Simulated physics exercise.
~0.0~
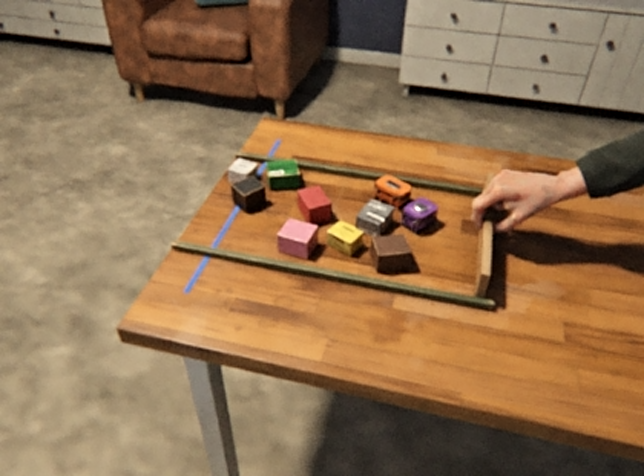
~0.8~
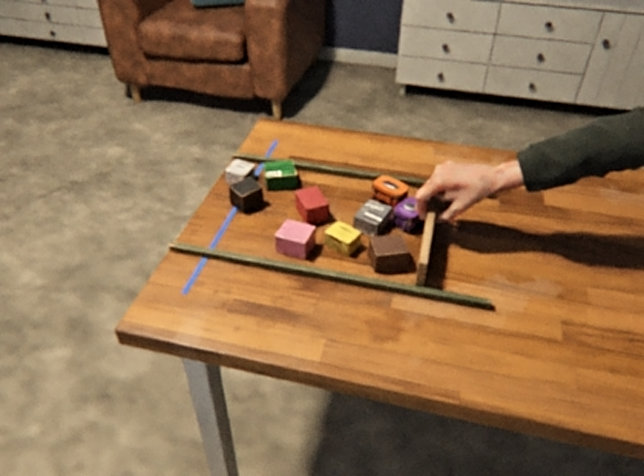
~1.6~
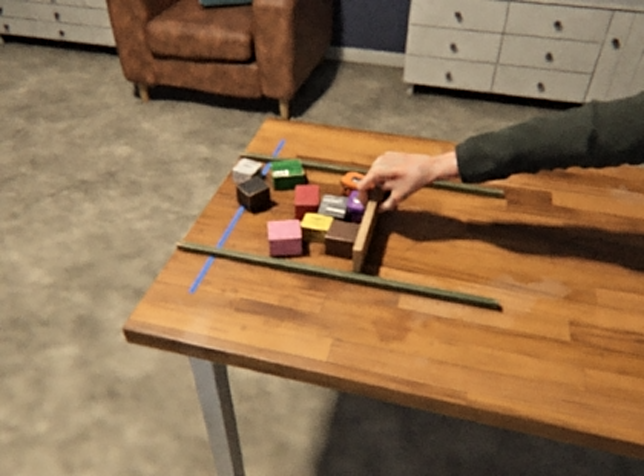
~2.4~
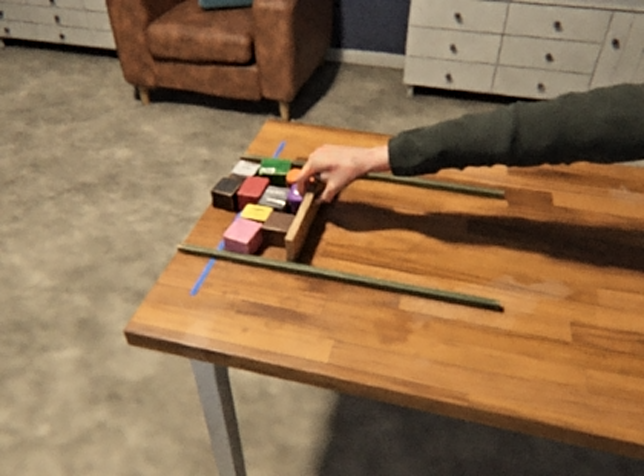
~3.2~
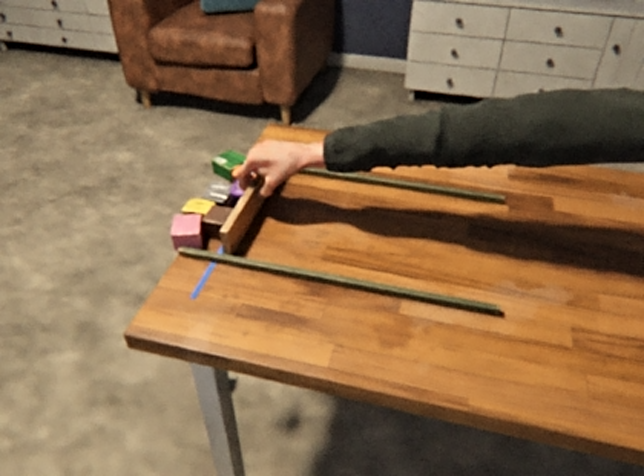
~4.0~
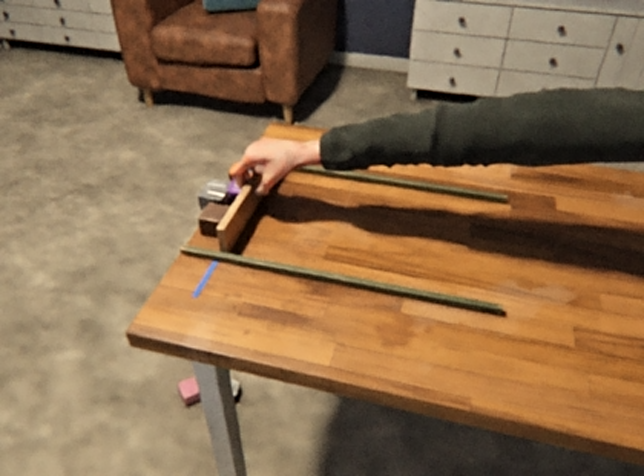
A wooden board, pushed left by a hand between two rails on a table, gathered up the scattered small coloured blocks and boxes and shoved them past the blue tape, until several dropped off the edge and the pink one lay on the floor.
